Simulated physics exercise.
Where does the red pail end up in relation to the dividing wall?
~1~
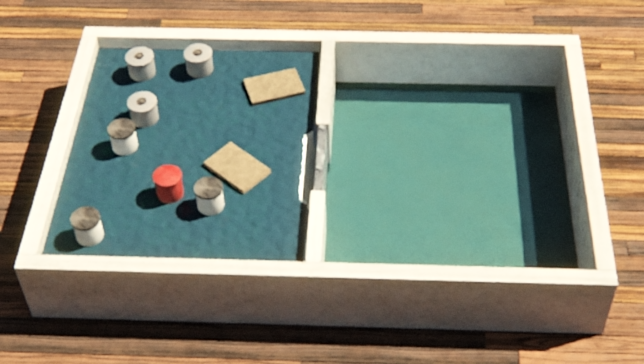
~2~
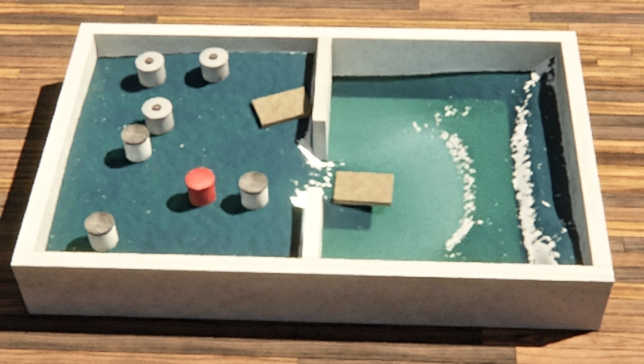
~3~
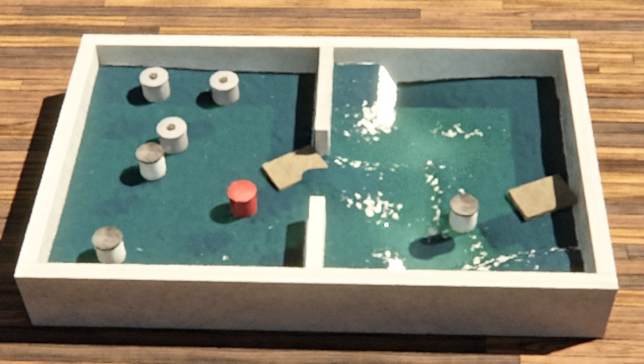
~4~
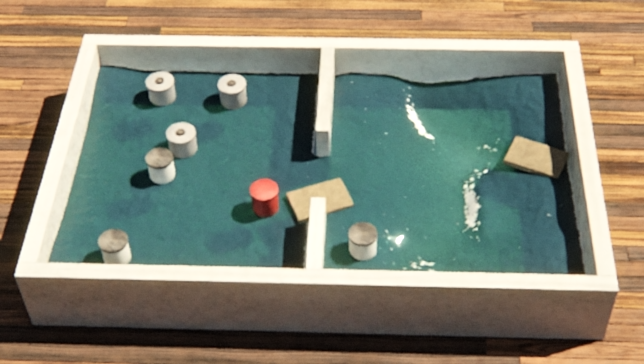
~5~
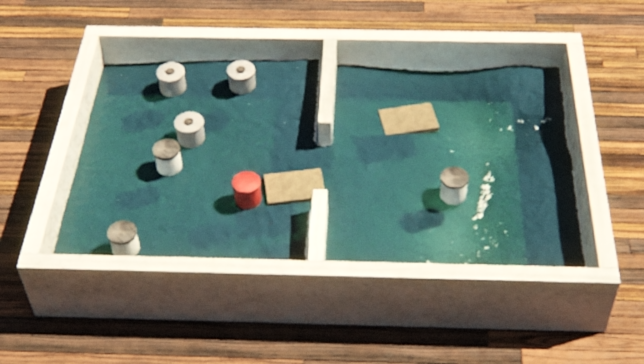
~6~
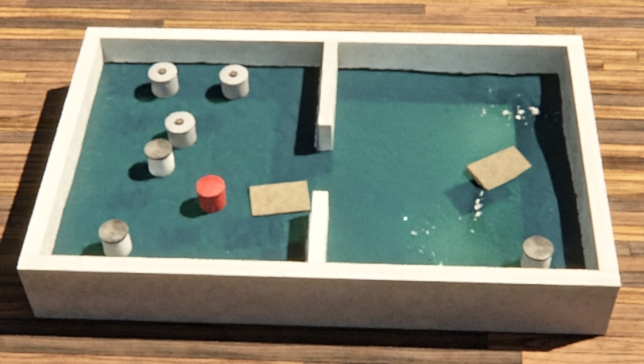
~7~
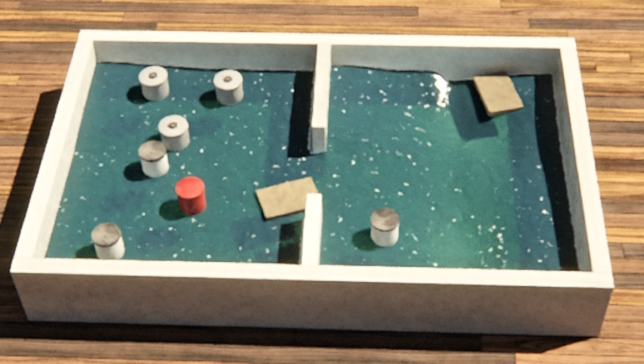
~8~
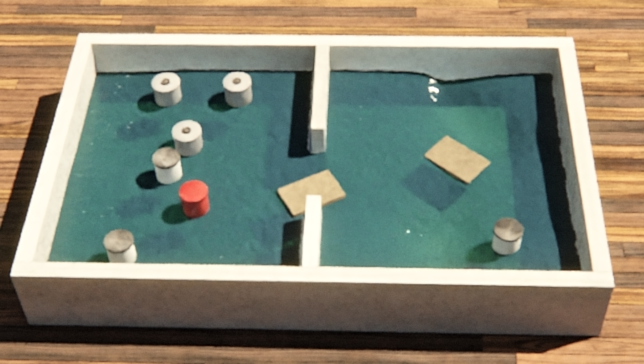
It stays short of the wall, floating in the left basin after drifting toward the opening and back again.
Water surges through the opening in the divider into the right basin, carrying a flat tan board and then a white pail across, while the red pail drifts toward the wall, slips back and ends afloat on the left, with another board by the opening.
